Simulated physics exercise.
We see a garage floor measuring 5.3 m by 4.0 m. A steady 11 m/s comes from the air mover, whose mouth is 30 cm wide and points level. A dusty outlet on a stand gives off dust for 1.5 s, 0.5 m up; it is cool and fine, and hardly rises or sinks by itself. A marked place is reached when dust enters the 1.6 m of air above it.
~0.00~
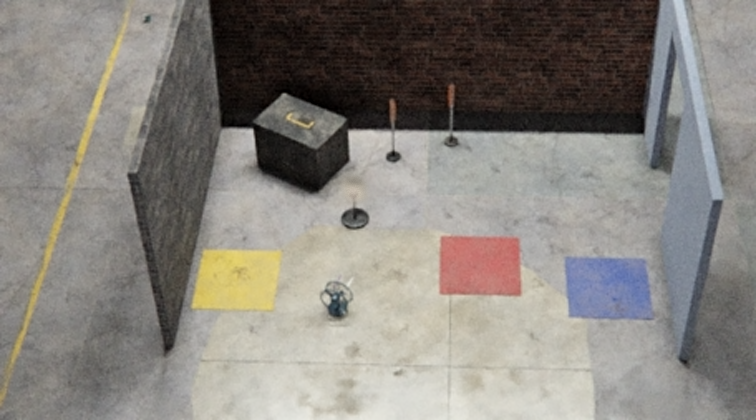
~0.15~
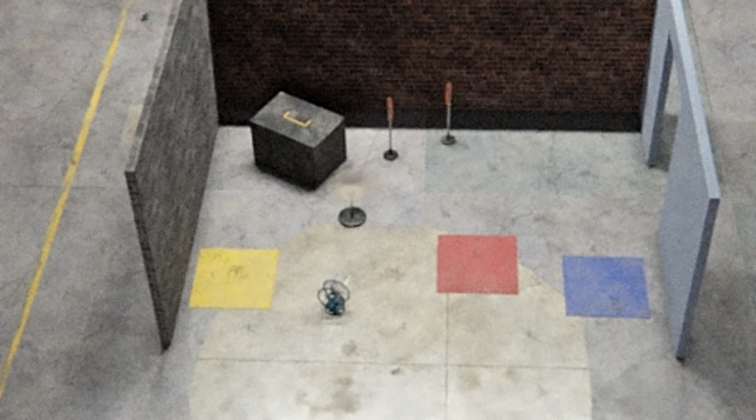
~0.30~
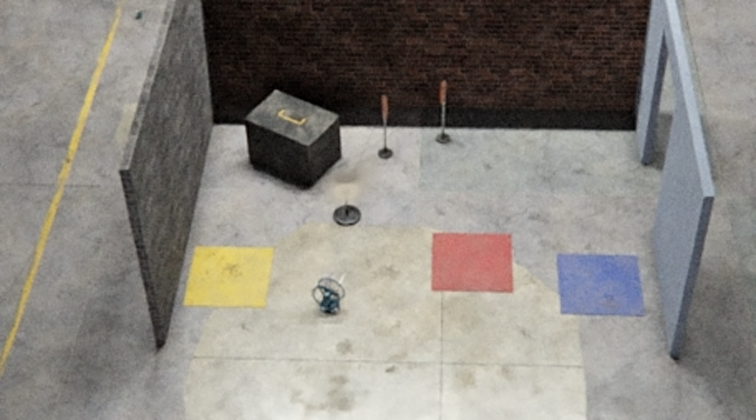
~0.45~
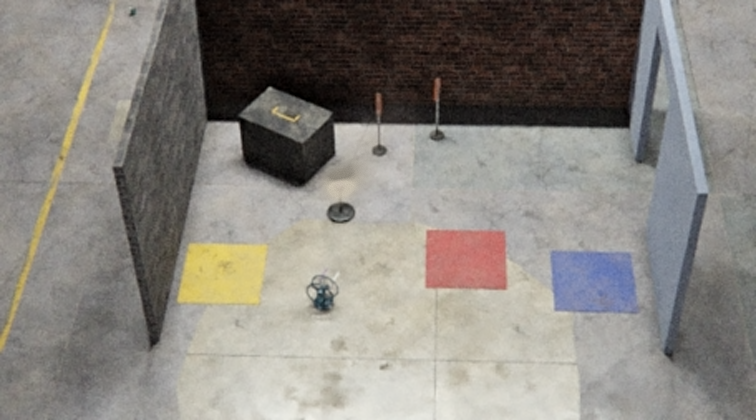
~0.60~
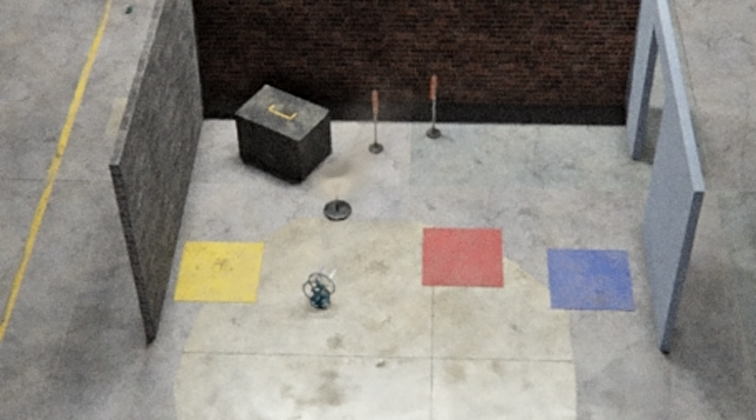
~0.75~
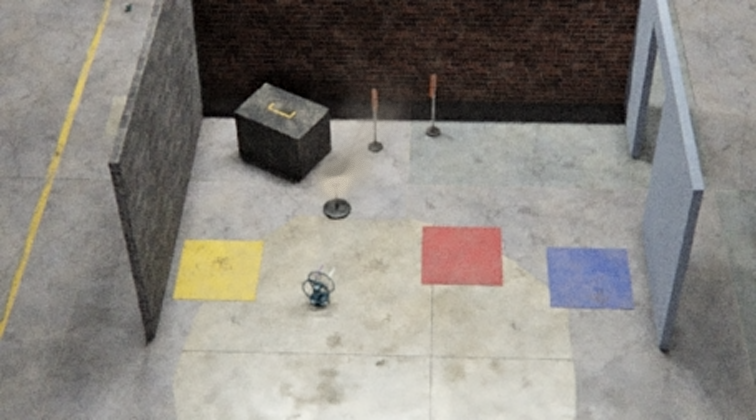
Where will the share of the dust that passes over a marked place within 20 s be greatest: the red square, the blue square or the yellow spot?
Most passes over yellow.
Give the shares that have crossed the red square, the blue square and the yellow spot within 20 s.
Roughly 0 % red, 1 % blue, 25 % yellow.
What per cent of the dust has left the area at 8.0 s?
Near 60 %.
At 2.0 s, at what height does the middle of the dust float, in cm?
Roughly 40 cm up.
By 2.0 s, 3 % is gone from the area; 0 % has passed over the blue square, 0 % over the red square and 0 % over the yellow spot, and the middle of the rest is near (346, 94).
By 4.0 s, 32 % is gone from the area; 0 % has passed over the blue square, 0 % over the red square and 2 % over the yellow spot, and the middle of the rest is near (211, 93).
By 8.0 s, 63 % is gone from the area; 1 % has passed over the blue square, 0 % over the red square and 18 % over the yellow spot, and the middle of the rest is near (189, 203).
By 20.0 s, 95 % is gone from the area; 1 % has passed over the blue square, 0 % over the red square and 25 % over the yellow spot.
